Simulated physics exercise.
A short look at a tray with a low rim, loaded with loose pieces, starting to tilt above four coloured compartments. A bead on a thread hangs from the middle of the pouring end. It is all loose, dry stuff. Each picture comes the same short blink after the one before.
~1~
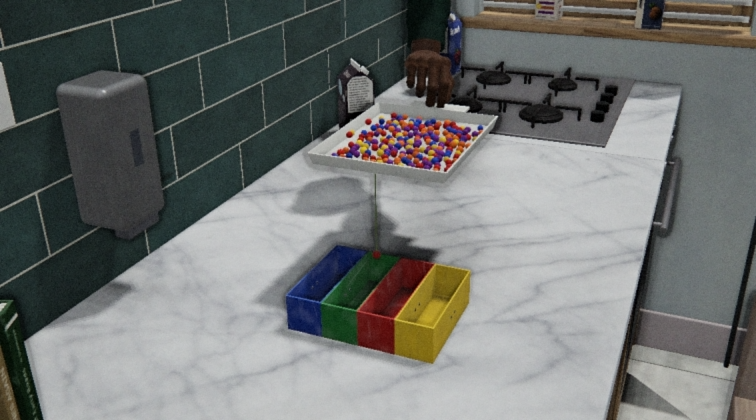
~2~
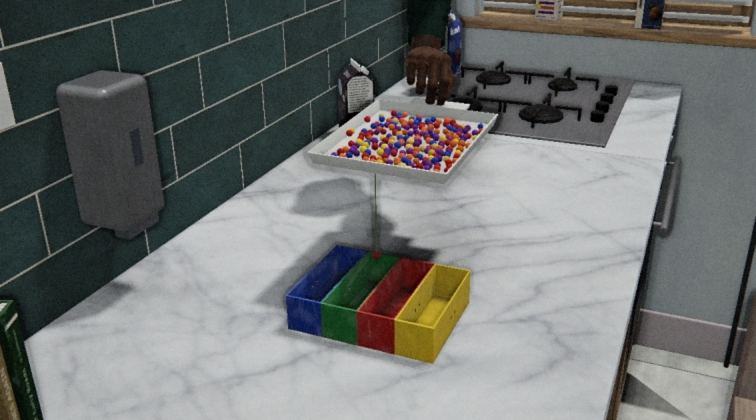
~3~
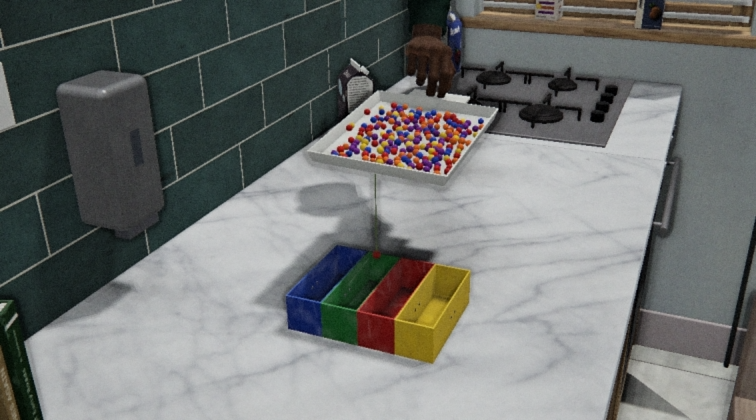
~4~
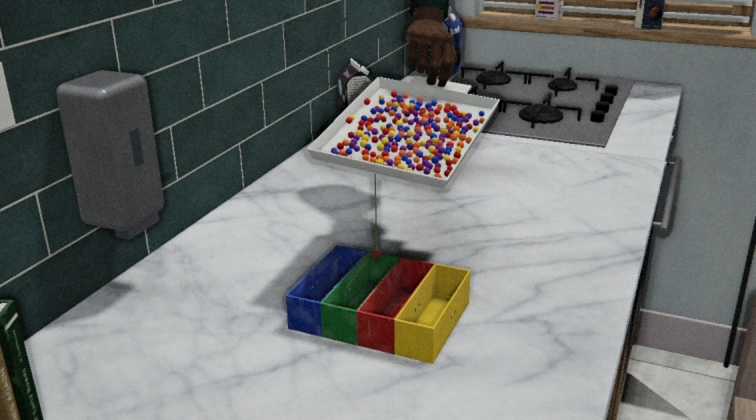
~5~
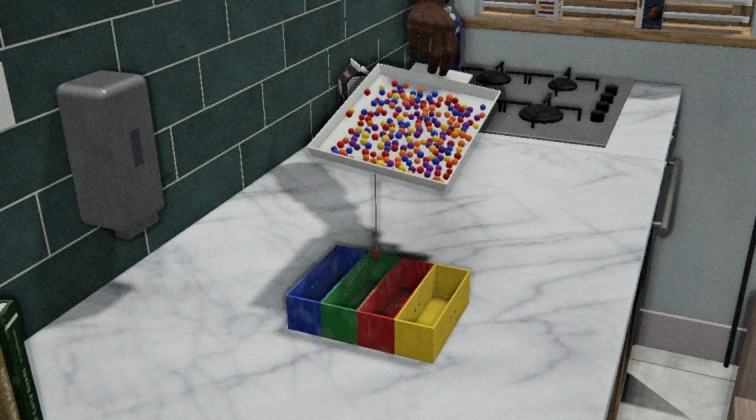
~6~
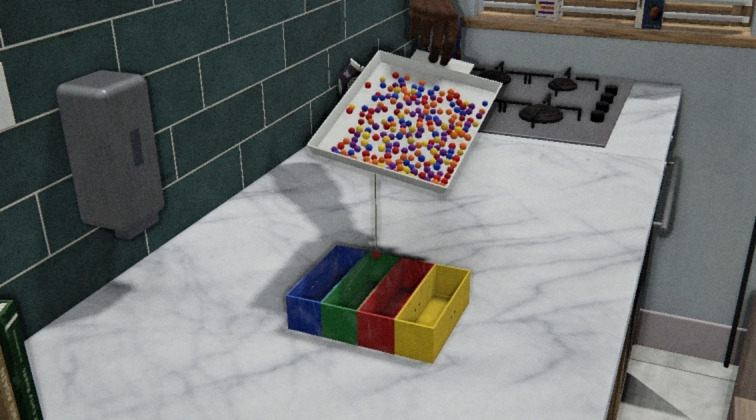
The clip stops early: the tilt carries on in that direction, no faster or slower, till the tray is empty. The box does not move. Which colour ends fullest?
The yellow one ends fullest.
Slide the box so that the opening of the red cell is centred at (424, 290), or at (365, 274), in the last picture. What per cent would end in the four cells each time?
The first gives 100 %, the second 20 %.
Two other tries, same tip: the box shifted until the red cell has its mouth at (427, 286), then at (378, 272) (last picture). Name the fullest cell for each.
The first try: The red one. The second: Yellow.
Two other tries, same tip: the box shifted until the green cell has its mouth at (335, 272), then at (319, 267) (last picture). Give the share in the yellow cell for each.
The first gives 30 %, the second 10 %.
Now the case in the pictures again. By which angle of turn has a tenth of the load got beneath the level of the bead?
Roughly 65°.
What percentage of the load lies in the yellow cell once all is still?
Some 70 per cent.
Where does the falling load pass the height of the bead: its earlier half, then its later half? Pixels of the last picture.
First near (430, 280), later near (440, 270).
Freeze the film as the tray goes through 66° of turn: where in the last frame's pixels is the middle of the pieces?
At about (424, 182).
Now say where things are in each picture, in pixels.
In the first frame, corners of the pouring end near (313, 152) and (444, 171), level; middle of the load near (410, 143), round plastic beads; bead on its thread near (377, 255); blue cell near (304, 313); green cell near (340, 321); red cell near (376, 329); yellow cell near (414, 338).
In the second frame, corners of the pouring end near (313, 151) and (444, 172), level; middle of the load near (410, 142).
In the third frame, corners of the pouring end near (312, 150) and (444, 174), tipped barely, lowest at the right corner; middle of the load near (410, 138).
In the fourth frame, corners of the pouring end near (312, 148) and (444, 177), tipped a little, lowest at the right corner; middle of the load near (410, 134).
In the fifth frame, corners of the pouring end near (312, 145) and (444, 181), tipped clearly, lowest at the right corner; middle of the load near (411, 130), a little on the move.
In the sixth frame, corners of the pouring end near (312, 144) and (444, 184), tipped clearly, lowest at the right corner; middle of the load near (412, 130), all but a few on the move; blue cell near (304, 313); green cell near (340, 321); red cell near (376, 329); yellow cell near (414, 338).
Shortly afterwards, tray tipped steeply; near two thirds on the tray; a little in the yellow cell; only a few in the red cell; near a quarter falling or outside the box.
Next, tray tipped past a quarter turn; only a few on the tray; near two thirds in the yellow cell; near a quarter in the red cell; only a few in the green cell; near a quarter falling or outside the box.
Some moments later, tray tipped past a quarter turn; near two thirds in the yellow cell; near a quarter in the red cell; only a few in the green cell; a little falling or outside the box.
In the end, tray tipped past a quarter turn; near two thirds in the yellow cell; near a quarter in the red cell; only a few in the green cell; none at all in the blue cell; a little outside the box.
